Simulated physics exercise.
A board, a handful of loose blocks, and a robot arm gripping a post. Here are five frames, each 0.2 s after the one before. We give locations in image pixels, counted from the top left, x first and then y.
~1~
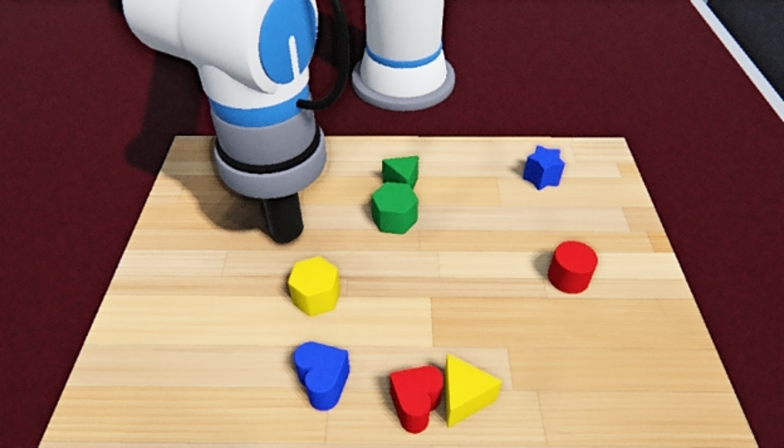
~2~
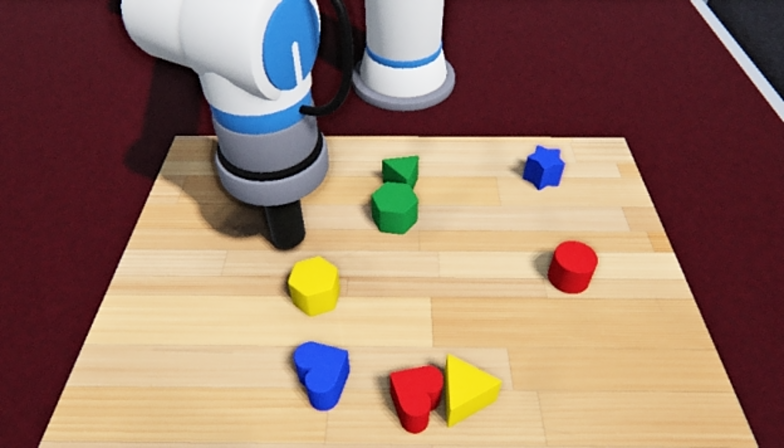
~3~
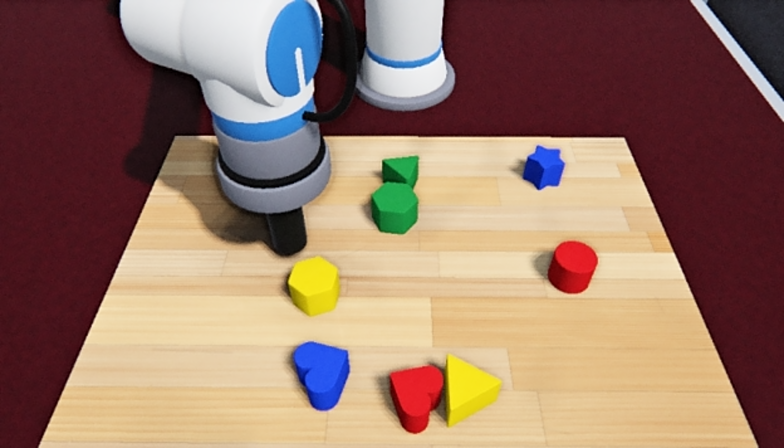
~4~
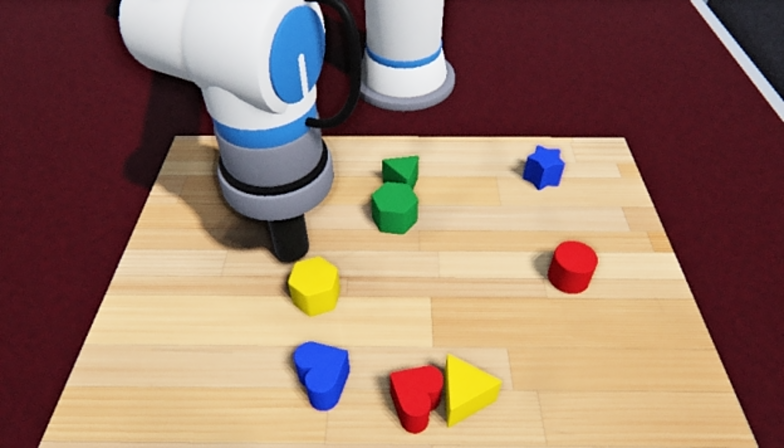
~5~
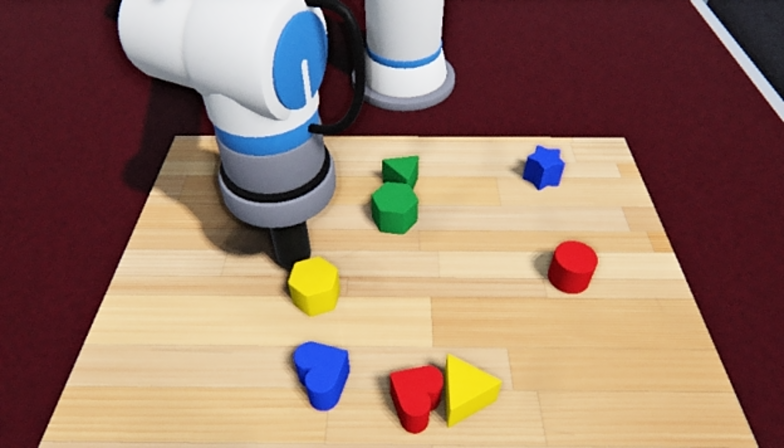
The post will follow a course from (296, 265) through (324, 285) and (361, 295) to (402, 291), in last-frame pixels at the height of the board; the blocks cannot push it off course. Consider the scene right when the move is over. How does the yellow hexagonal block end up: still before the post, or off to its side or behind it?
It falls back or aside.
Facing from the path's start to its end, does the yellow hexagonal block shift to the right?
Yes - that is the case.
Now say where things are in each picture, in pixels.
The first frame shows tip of the post at (288, 231), middles of tops, yellow hexagonal block at (313, 275), green hexagonal block at (395, 196).
The second frame shows post at (289, 237), nothing pushed.
The third frame shows post at (291, 243), nothing pushed.
The fourth frame shows post at (293, 250), nothing pushed.
The fifth frame shows post at (294, 256), yellow hexagonal block at (313, 275), green hexagonal block at (395, 196).
One third of the way, post at (323, 277); yellow hexagonal block at (332, 296), turned 15° clockwise.
Two thirds of the way, post at (362, 286); yellow hexagonal block at (348, 310), turned 50° clockwise.
At the end, post at (402, 283); yellow hexagonal block at (348, 310), turned 50° clockwise; green hexagonal block unmoved.
